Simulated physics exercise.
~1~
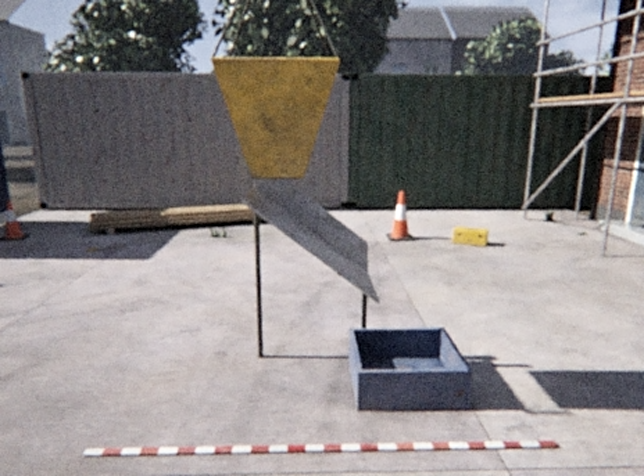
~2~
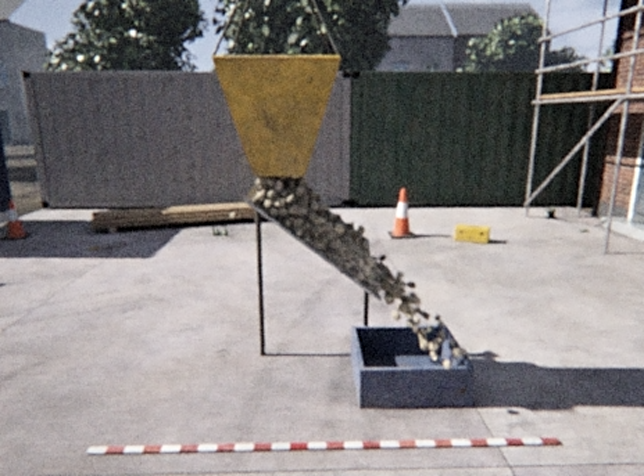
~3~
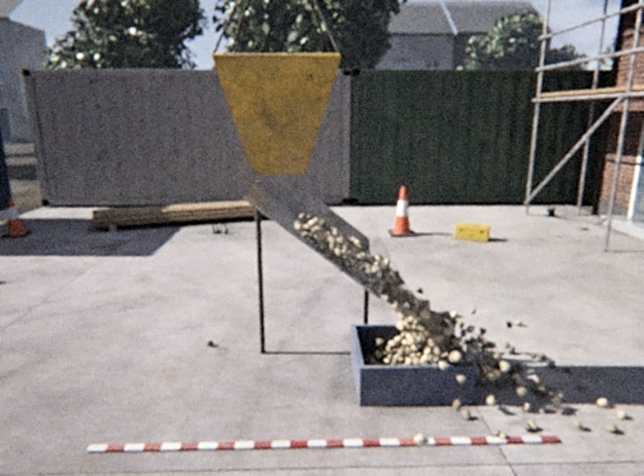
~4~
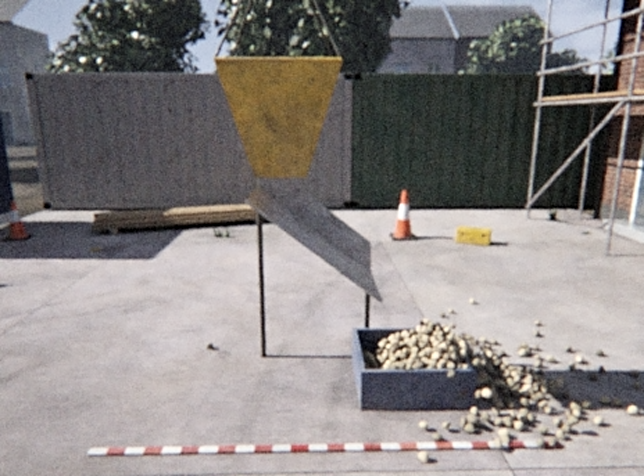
In a paved yard, pale rounded stones poured from a yellow hopper, slid down a sloping metal chute and heaped up in a blue-grey bin, though a fair share spilled over and scattered on the ground to its right.
